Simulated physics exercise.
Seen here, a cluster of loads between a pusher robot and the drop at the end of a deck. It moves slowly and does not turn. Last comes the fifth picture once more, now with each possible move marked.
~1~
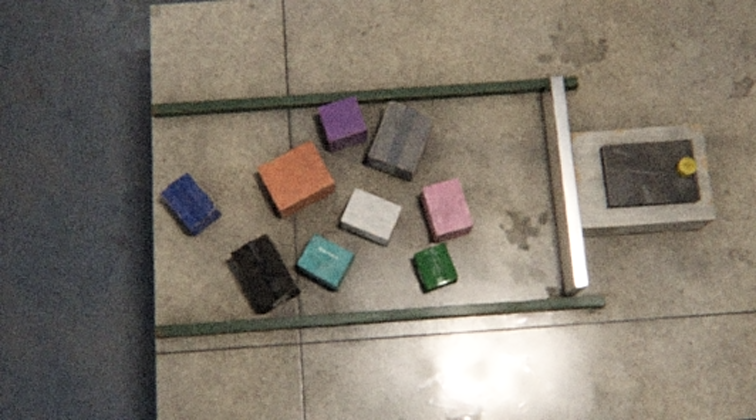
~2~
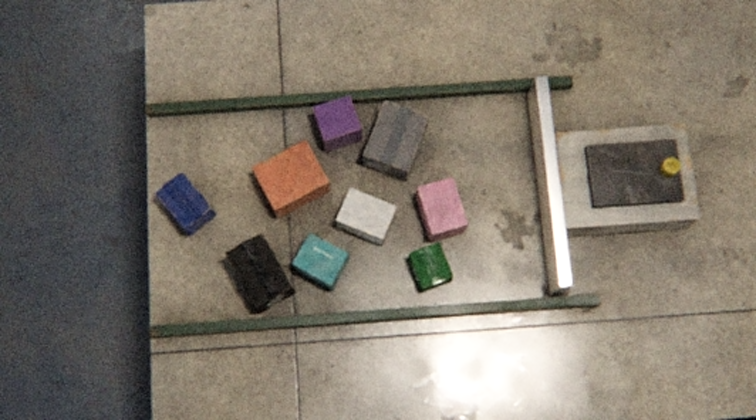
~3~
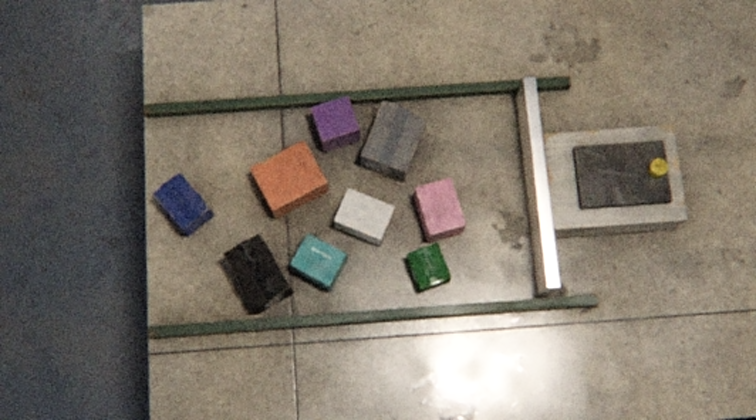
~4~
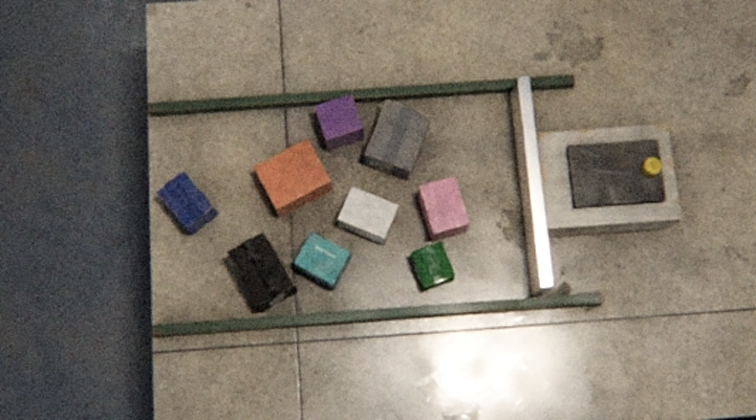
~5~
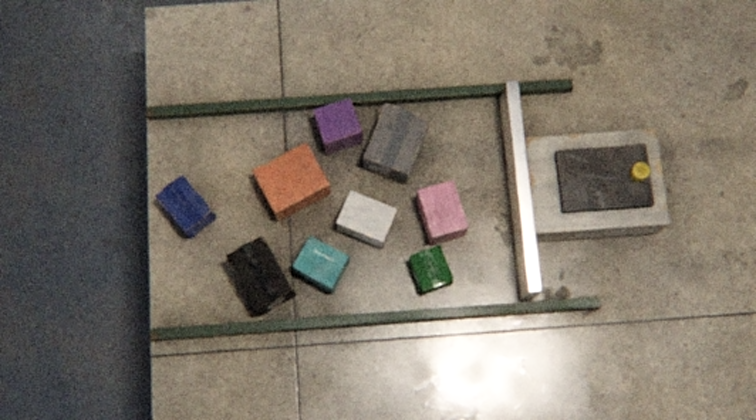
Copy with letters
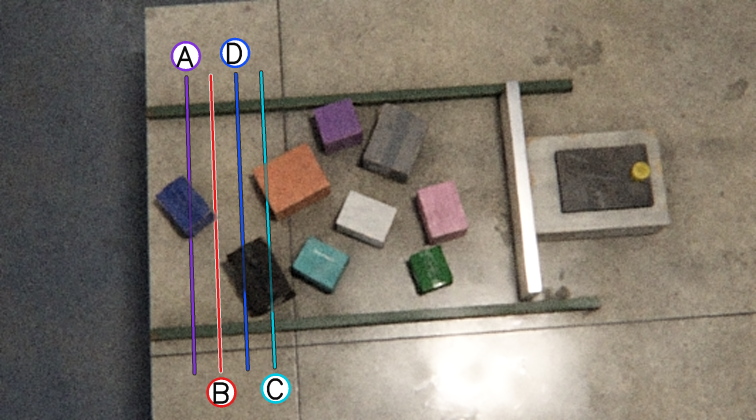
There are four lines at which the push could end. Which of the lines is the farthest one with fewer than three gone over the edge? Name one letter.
D is the last line within the limit.
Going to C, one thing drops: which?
The blue parcel goes over.
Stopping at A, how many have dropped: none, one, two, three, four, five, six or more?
In all, six or more.
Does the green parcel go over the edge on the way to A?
No.
On the marked copy, A at (190, 220); B at (216, 218); C at (268, 214); D at (242, 216).
Taking D. A third of the way, robot (496, 185); green parcel (402, 271); grey box (385, 147).
Two thirds of the way, robot (394, 192); black box (215, 282); orange crate (232, 184).
When it is over, robot (316, 198); blue parcel over the edge; black box over the edge; two fallen.
As for the rest, A drops six; B drops four; C is within the limit but short.
